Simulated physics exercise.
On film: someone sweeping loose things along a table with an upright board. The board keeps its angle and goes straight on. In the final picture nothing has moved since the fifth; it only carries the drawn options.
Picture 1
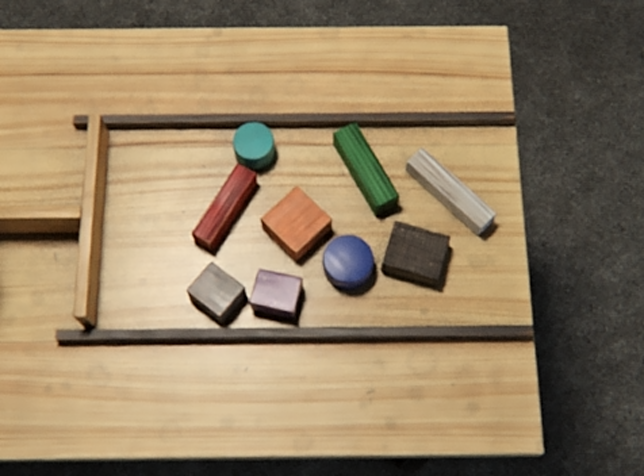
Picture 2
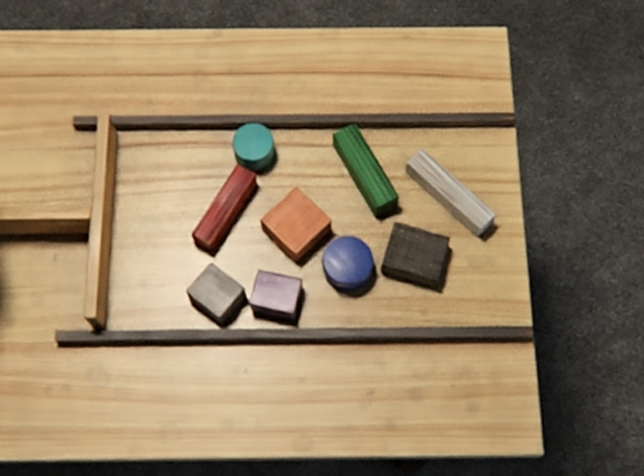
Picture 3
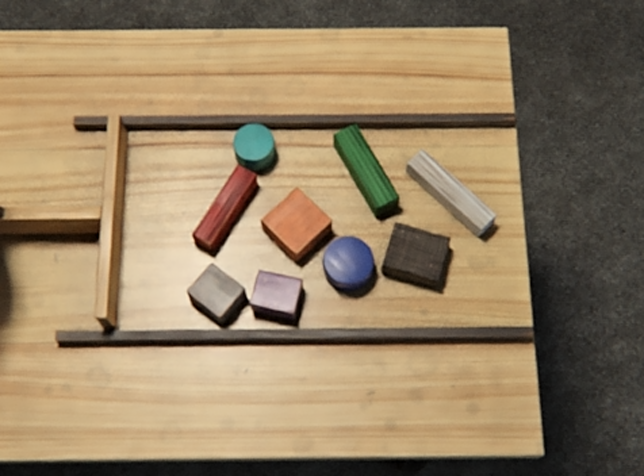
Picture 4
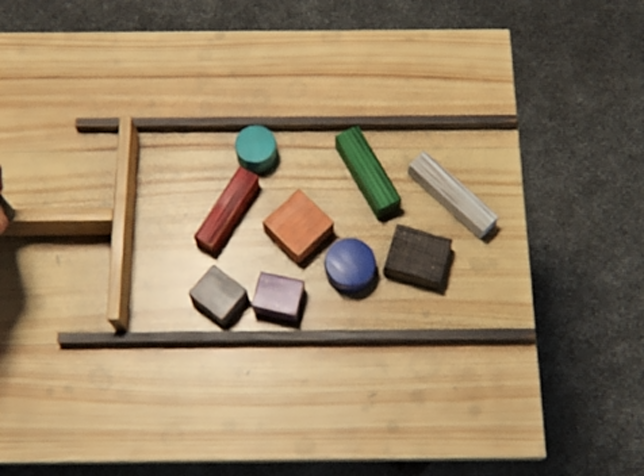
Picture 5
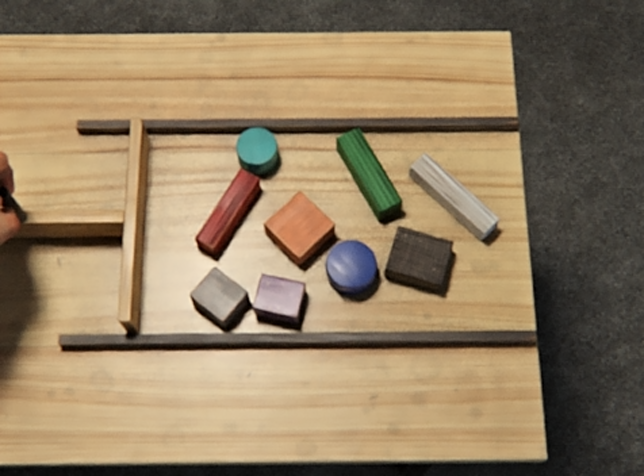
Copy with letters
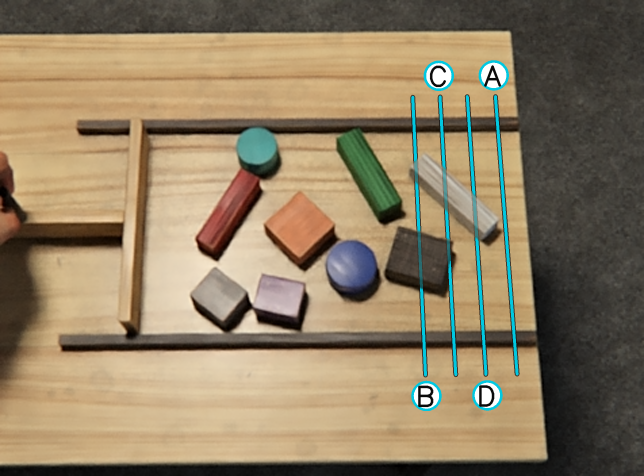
Upright wooden board sliding right between dark rails, a hand coming into view behind it, the coloured blocks, sticks and tins unmoved.
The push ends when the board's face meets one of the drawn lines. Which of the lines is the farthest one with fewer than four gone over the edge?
Stop at C.
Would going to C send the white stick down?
By then, yes.
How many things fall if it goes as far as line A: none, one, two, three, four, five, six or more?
Six or more.
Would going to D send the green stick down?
Yes.
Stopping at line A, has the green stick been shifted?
Yes.
On the marked copy, A at (506, 228); B at (419, 229); C at (447, 229); D at (476, 228).
Taking C. A third of the way, board (245, 215); turquoise tin (274, 151); purple block (323, 302).
Two thirds of the way, board (358, 214); black block (496, 245); white stick (486, 181).
When it is over, board (447, 213); black block over the edge; white stick over the edge; two fallen.
As for the rest, A drops seven; B is within the limit but short; D drops six.
